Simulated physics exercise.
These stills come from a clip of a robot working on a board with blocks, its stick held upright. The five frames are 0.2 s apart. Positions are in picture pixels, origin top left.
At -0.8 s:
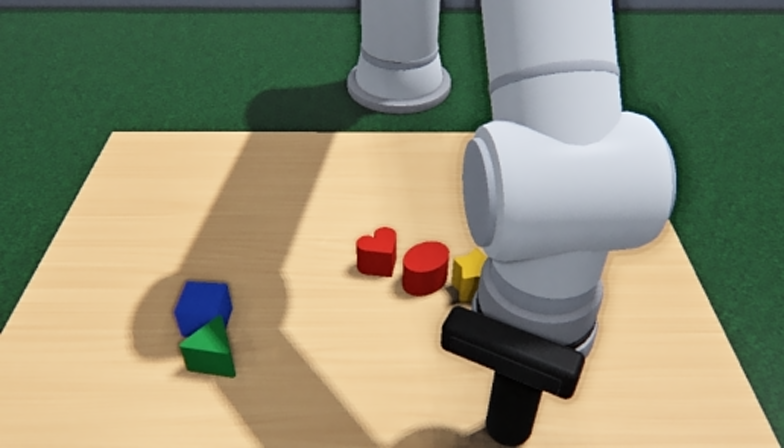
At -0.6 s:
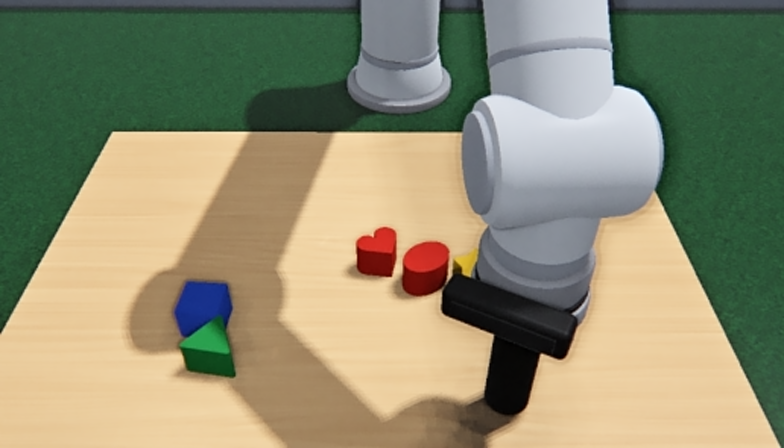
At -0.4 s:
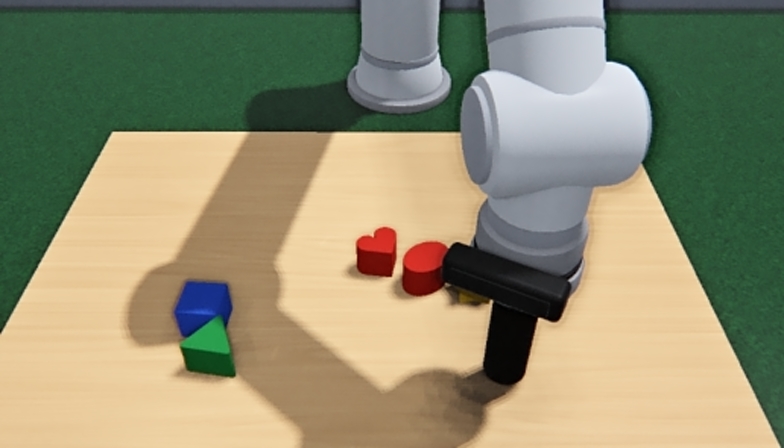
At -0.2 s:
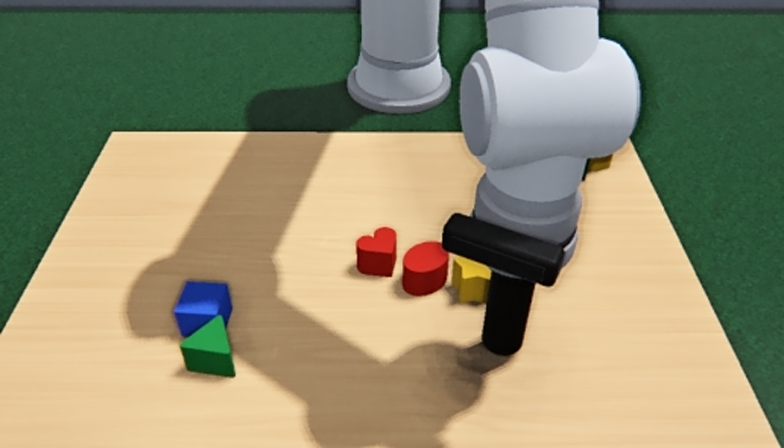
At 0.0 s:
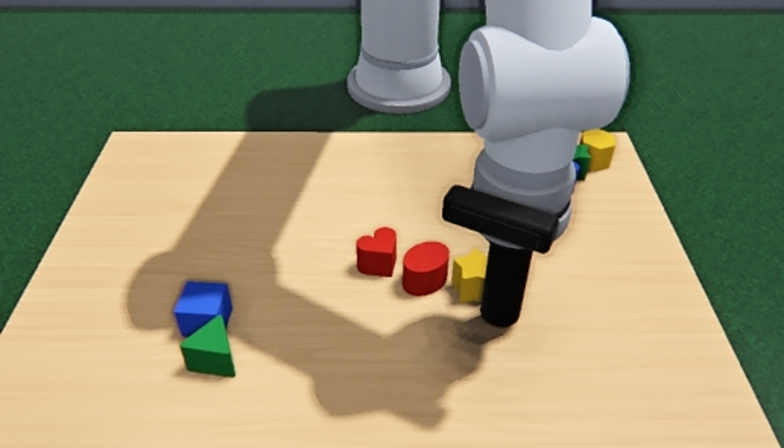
The robot arm moves its black stick up the board beside the yellow star block.
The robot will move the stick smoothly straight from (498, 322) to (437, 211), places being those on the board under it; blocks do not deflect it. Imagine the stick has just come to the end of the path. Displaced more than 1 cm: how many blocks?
This push will displace one block.
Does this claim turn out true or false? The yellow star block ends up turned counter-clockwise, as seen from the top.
That claim is true.
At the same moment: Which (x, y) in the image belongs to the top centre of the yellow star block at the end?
Near (423, 170).
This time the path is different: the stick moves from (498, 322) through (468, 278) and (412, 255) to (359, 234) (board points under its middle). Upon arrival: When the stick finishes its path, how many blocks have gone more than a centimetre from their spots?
Three or more move.
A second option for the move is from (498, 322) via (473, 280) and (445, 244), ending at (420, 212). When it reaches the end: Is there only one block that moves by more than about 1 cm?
Short answer: Yes.
The first path, step by step. One third of the way, stick (477, 271); red oval block (423, 254); yellow star block (462, 233), turned 25° anticlockwise.
Two thirds of the way, stick (455, 234); red oval block (423, 254); yellow star block (441, 199), turned 30° anticlockwise.
At the end, stick (437, 202); red heart in place; red oval block (423, 254); yellow star block (423, 170), turned 30° anticlockwise.
